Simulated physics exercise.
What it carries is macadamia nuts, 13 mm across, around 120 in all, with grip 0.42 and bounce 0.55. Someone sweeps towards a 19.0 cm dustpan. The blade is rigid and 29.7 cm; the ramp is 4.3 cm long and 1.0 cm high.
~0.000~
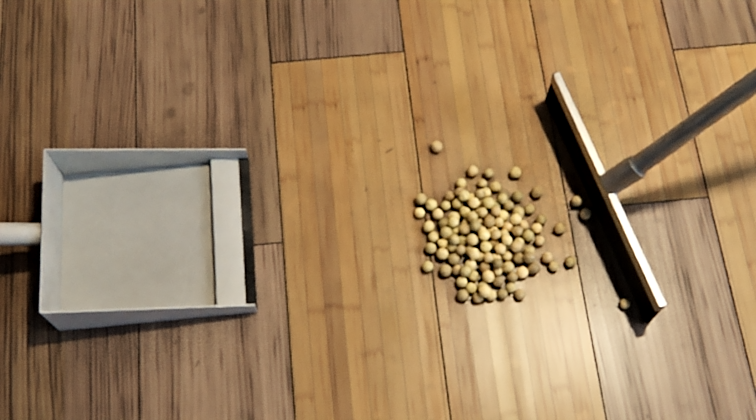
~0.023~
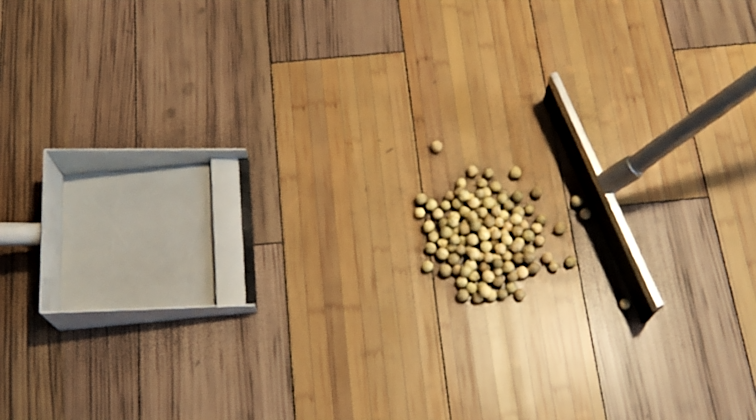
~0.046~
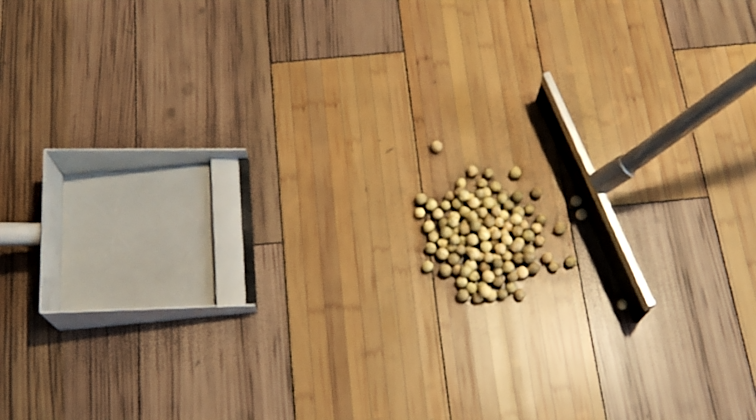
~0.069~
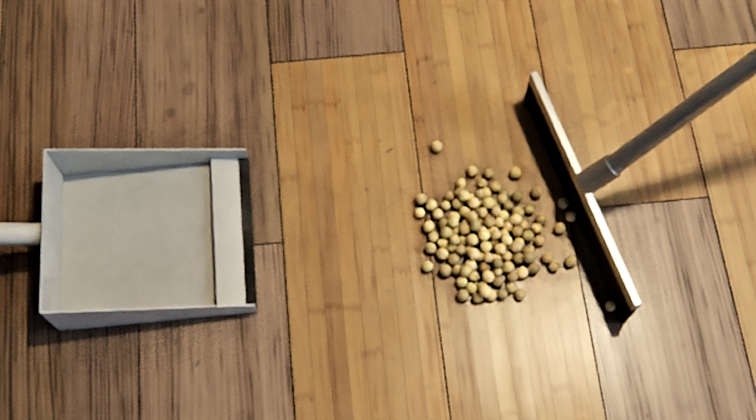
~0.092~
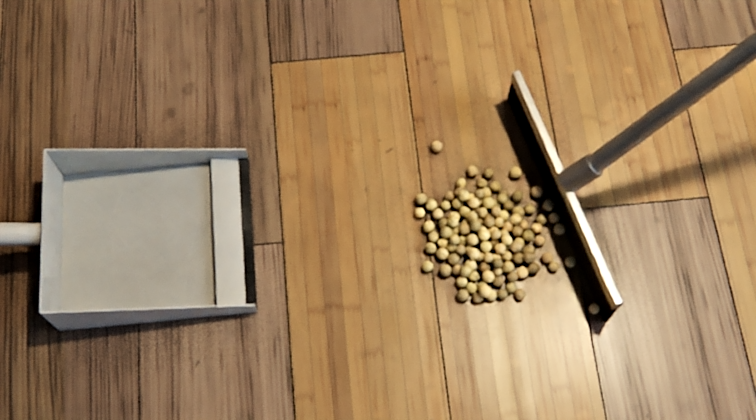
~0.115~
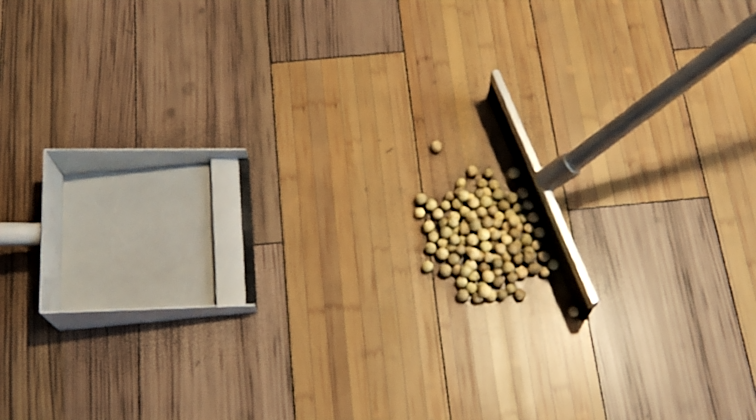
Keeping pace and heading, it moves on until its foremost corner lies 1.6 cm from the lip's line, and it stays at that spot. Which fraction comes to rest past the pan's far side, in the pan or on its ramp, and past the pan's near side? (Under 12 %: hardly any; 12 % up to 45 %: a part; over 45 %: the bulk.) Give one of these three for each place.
As I see it, far side: A scattering; pan: A decent share; near side: A decent share.
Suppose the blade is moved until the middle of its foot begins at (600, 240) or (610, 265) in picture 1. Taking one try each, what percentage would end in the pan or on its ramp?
Roughly 30 % and 30 %.
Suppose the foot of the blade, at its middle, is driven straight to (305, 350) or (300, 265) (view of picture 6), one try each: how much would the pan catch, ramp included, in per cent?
The two tries give roughly 20 and 30 %.
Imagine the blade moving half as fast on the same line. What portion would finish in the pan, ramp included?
Near 10 %.
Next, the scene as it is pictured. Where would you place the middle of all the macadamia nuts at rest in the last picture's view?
Est. centre at rest: (229, 275) px.
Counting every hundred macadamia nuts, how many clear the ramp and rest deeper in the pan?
Close to 15 per cent.
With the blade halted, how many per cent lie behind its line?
Some 0 percent, give or take.
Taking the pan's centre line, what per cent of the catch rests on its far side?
Roughly 40 percent.
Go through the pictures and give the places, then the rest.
The first frame shows blade from (659, 306) to (556, 80), moved 0.0 cm, 0 of the pieces shifted so far; middle of the pieces at (493, 232); pan at (140, 243).
The second frame shows blade from (656, 306) to (553, 80), moved 0.3 cm, 0 of the pieces shifted so far; middle of the pieces at (493, 232).
The third frame shows blade from (648, 306) to (546, 80), moved 1.2 cm, 1 of the pieces shifted so far; middle of the pieces at (493, 232).
The fourth frame shows blade from (634, 305) to (533, 80), moved 2.6 cm, 3 of the pieces shifted so far; middle of the pieces at (493, 232).
The fifth frame shows blade from (615, 304) to (516, 79), moved 4.6 cm, 3 of the pieces shifted so far; middle of the pieces at (493, 232).
The sixth frame shows blade from (592, 303) to (495, 78), moved 7.1 cm, 25 of the pieces shifted so far; middle of the pieces at (481, 231); pan at (140, 243). The blade's pace is about 1.09 m/s, heading 8 degrees away from the viewer's side.
After 0.25 s, middle of the blade 18 cm from the lip; 0 % over the lip, far side 0 %, near side 20 %.
Then, at 0.35 s, middle of the blade 8 cm from the lip; 0 % over the lip, far side 5 %, near side 30 %.
After 0.57 s, middle of the blade 5 cm from the lip; 35 % over the lip, far side 5 %, near side 35 %.
By 1.9 s all is still; far side 5 %, pan 30 %, near side 35 %, in front of the lip or behind the blade 30 %.
